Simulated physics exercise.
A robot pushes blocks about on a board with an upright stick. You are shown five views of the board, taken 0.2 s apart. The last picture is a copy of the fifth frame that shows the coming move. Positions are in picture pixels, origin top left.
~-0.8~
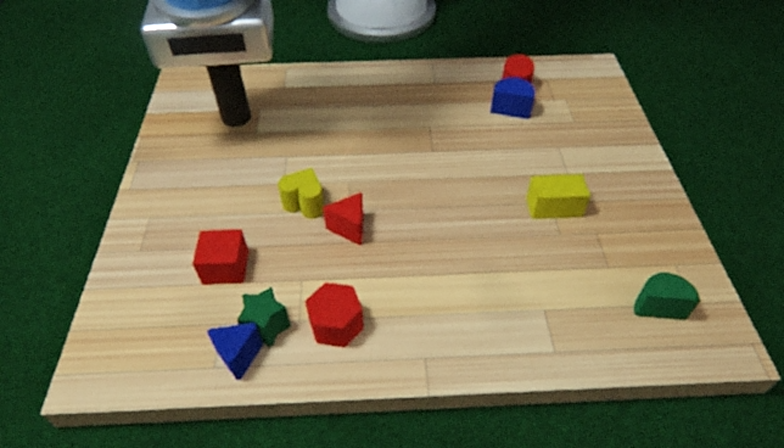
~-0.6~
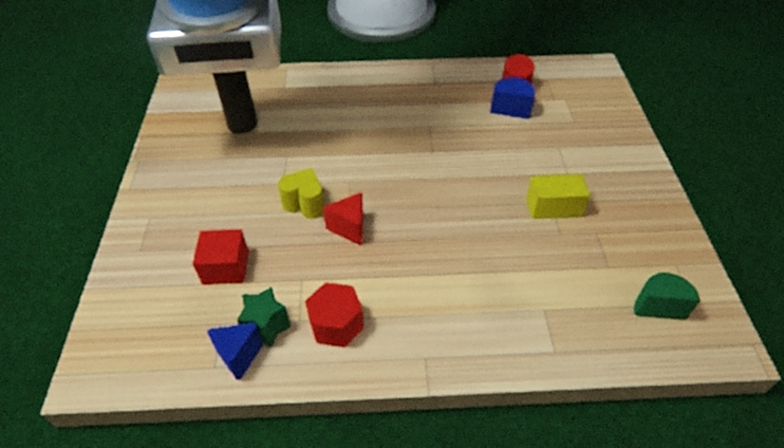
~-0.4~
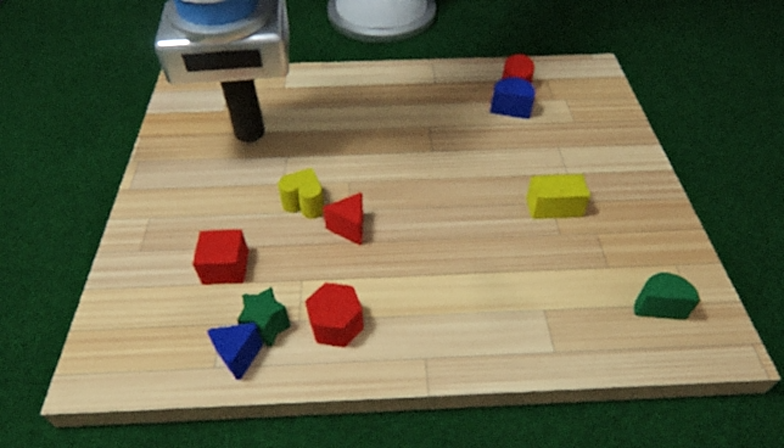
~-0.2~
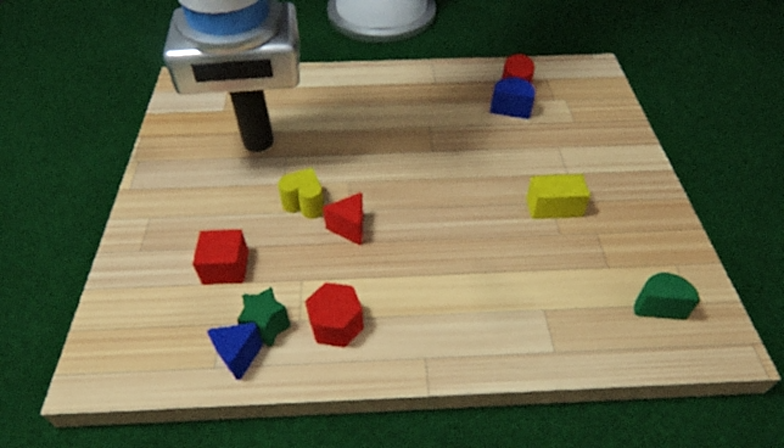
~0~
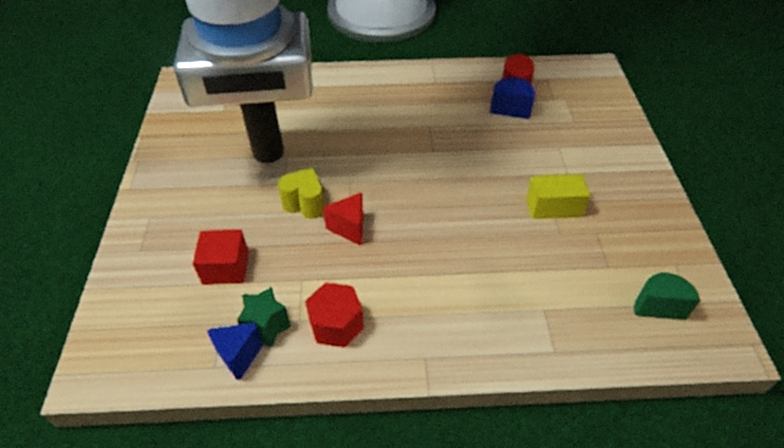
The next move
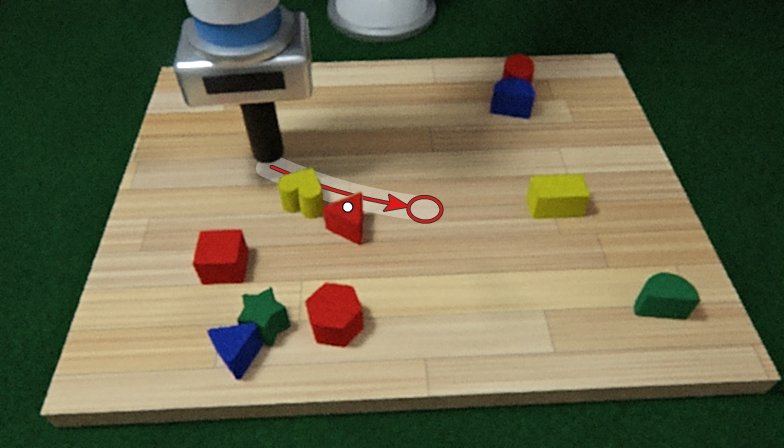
A robot arm with a dark upright stick moved slowly down and slightly right over a wooden board, nearing the yellow heart, while the scattered red, blue, green and yellow blocks stayed still.
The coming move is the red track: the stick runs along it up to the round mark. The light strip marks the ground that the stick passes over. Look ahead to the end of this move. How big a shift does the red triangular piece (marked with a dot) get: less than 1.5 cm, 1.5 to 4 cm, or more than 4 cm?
Movement: Under 1.5 cm.
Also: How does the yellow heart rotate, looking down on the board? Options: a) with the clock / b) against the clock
a (with the clock)
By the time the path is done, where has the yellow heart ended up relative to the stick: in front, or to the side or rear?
Expect to find it next to or behind the stick.
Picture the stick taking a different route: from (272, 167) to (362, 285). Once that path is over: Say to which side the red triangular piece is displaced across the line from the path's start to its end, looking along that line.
Leftward.
Drawn move, from (272, 167) via (343, 193), ending at (425, 209); the dot is on the red triangular piece.
On the path given first. One third of the way, stick (316, 171); yellow heart (307, 186), turned 25° clockwise.
Two thirds of the way, stick (369, 186); yellow heart (310, 189), turned 40° clockwise.
At the end, stick (426, 195); yellow heart (310, 189), turned 40° clockwise; red triangular piece still.
